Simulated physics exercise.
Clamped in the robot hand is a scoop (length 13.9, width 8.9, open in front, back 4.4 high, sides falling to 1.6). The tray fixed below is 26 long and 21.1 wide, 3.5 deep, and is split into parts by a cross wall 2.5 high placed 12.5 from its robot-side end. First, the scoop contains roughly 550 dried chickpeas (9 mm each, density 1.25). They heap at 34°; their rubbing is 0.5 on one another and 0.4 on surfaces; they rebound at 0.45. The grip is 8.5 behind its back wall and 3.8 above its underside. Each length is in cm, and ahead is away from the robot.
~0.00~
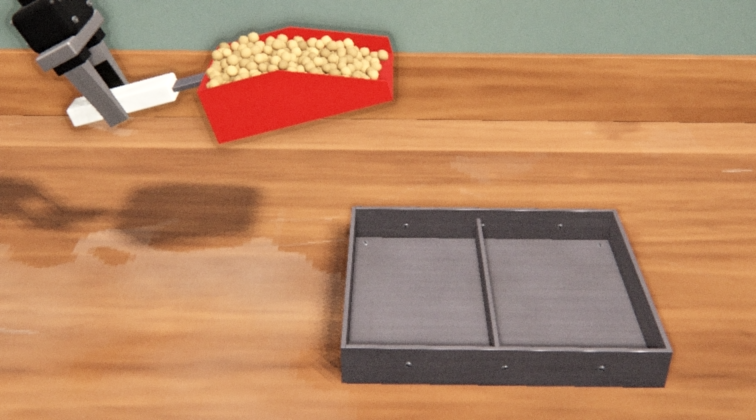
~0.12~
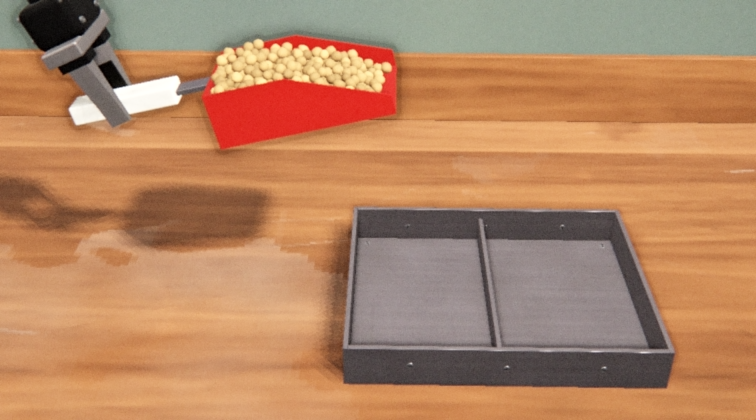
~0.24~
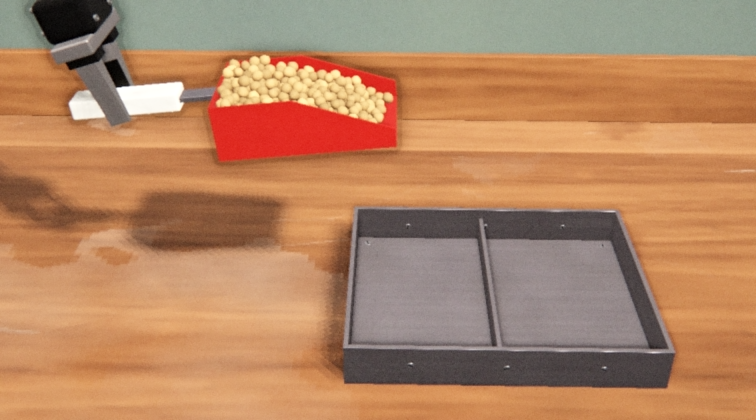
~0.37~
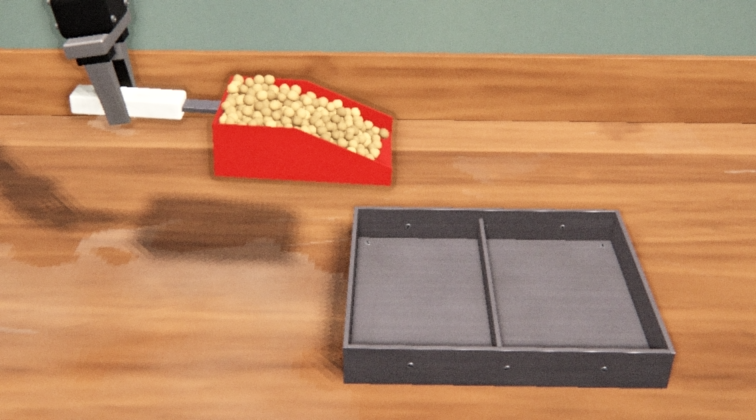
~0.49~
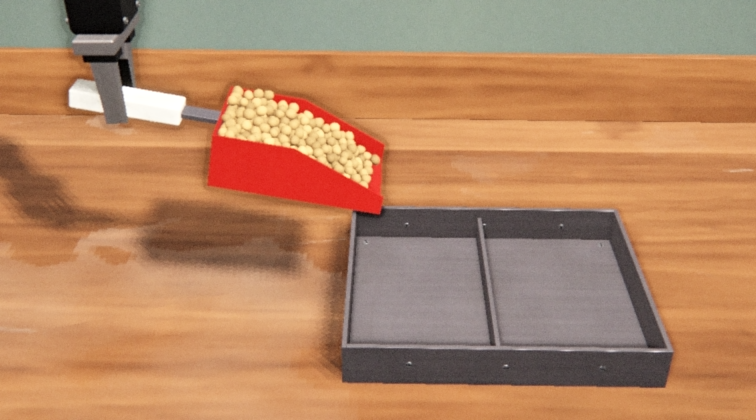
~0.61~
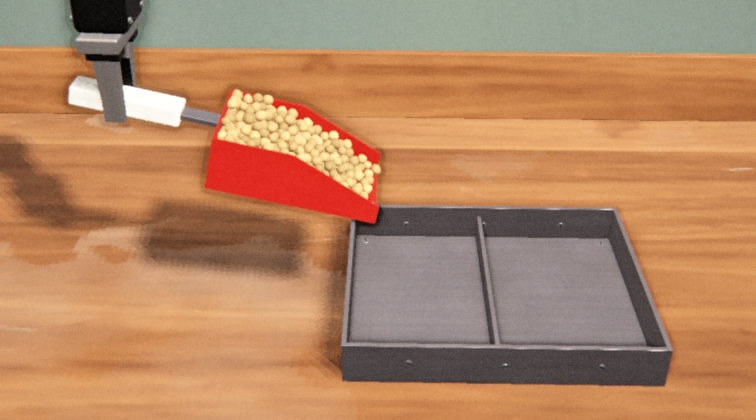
The footage shows a robot gripper holding a red scoop heaped with chickpeas above a wooden surface, gradually lowering it and tilting its open end downward beside a gray divided tray, while the chickpeas shift slightly within the scoop.
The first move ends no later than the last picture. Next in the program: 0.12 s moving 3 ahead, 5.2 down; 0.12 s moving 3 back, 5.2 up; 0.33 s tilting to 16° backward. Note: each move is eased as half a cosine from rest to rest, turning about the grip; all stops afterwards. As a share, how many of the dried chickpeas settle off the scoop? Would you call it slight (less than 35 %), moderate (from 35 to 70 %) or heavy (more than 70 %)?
I would call it moderate.
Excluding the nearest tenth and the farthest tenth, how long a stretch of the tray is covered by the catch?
18 cm.
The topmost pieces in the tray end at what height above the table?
Around 2.5 cm above the table.
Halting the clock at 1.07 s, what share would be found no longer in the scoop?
Share gone by then: Near 45 %.
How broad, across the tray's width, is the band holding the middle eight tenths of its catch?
Some 14 cm wide.
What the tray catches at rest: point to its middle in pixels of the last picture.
It sits close to (465, 293).
After 0.84 s, tilted 13° forward, highest piece 18 above the table; 398 on the scoop, 30 in the robot-side part, 4 on the table or floor, 121 in flight or on a rim.
After 1.07 s, tilted 8° backward, highest piece 22 above the table; 296 on the scoop, 151 in the robot-side part, 71 in the far-side part, 5 on the table or floor, 30 in flight or on a rim.
After 1.38 s, tilted 16° backward, highest piece 24 above the table; 287 on the scoop, 186 in the robot-side part, 75 in the far-side part, 5 on the table or floor.
After 2.43 s, tilted 16° backward, highest piece 24 above the table; 287 on the scoop, 186 in the robot-side part, 75 in the far-side part, 5 on the table or floor.
At rest, 287 on the scoop, 186 in the robot-side part, 75 in the far-side part, 5 on the table or floor. That is 48 % off the scoop.
